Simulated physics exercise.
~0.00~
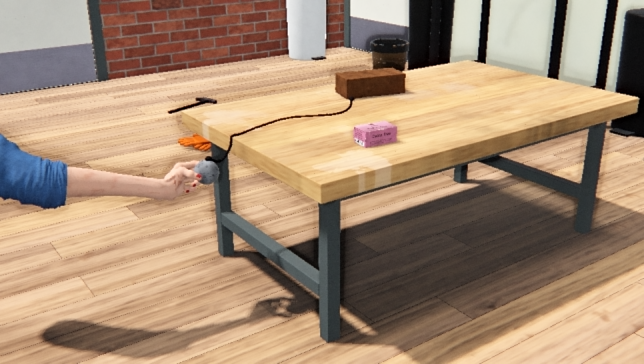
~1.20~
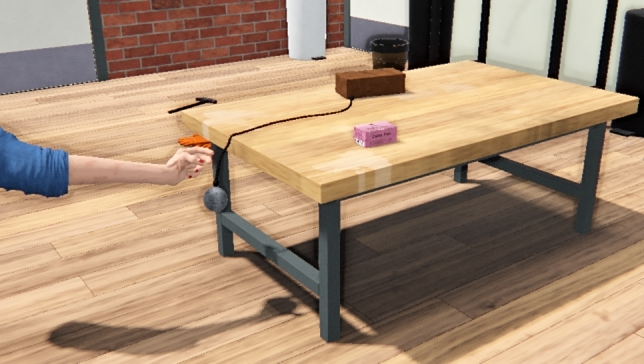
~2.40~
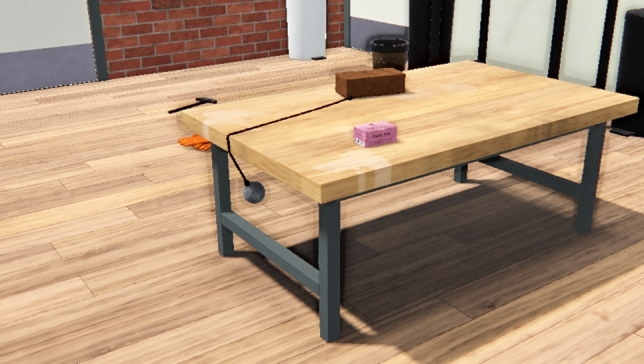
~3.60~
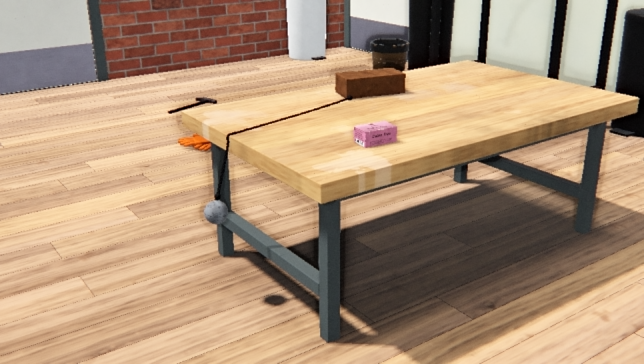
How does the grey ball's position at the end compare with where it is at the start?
At the start the grey ball is held in a hand just off the left end of the table, close to the tabletop. At the end it hangs lower and slightly further right, dangling on its cord beside the table leg.
